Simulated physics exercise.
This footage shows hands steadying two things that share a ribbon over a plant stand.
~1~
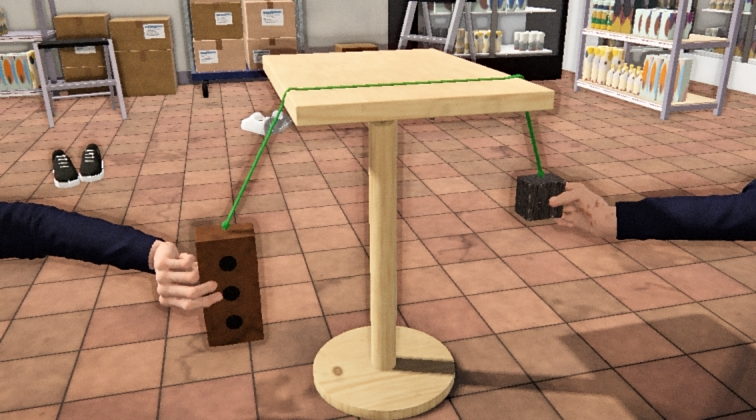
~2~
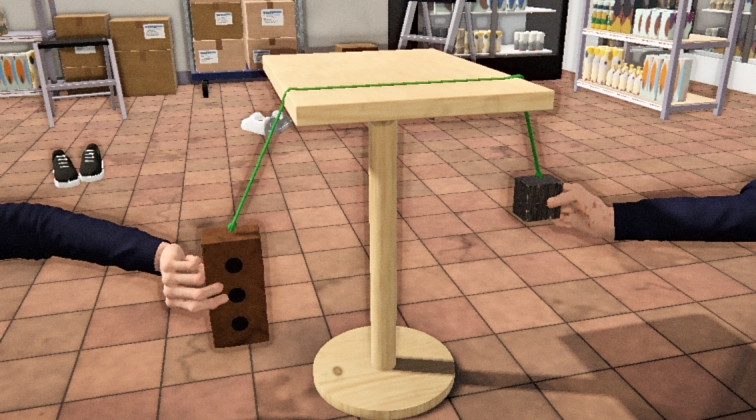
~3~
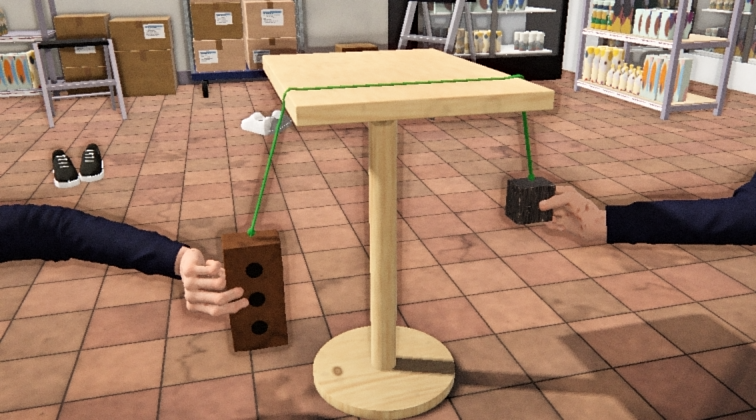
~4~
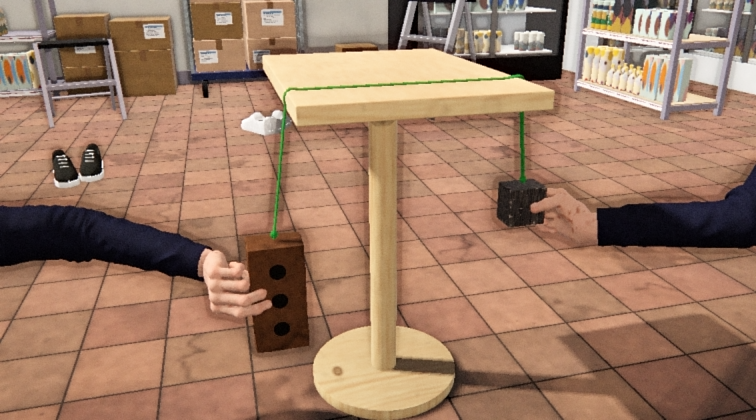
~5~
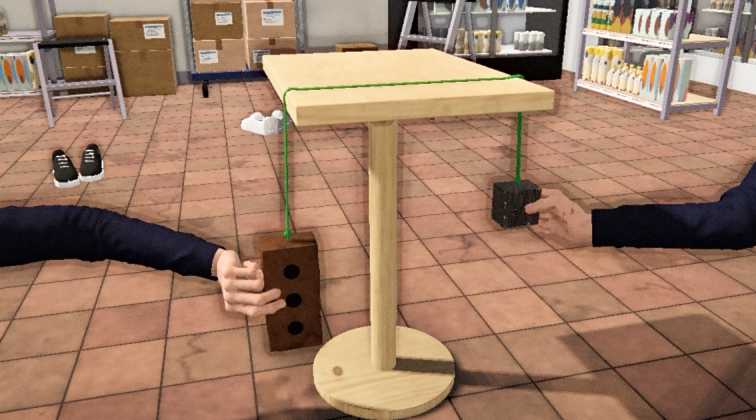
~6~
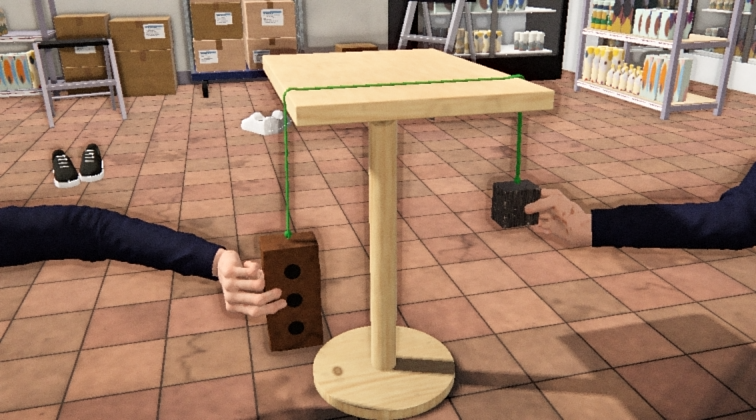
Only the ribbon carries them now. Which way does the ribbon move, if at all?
The ribbon moves left.
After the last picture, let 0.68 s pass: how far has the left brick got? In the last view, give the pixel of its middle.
At that moment it is at (307, 397).
Then, 0.68 s on from there, left brick down on the floor near (307, 397); right block pulled up onto the top near (353, 58).
Then, 1.16 s on from there, left brick down on the floor near (307, 397); right block down on the floor.
In the end, left brick down on the floor near (307, 397); right block down on the floor. The ribbon goes down on the left.
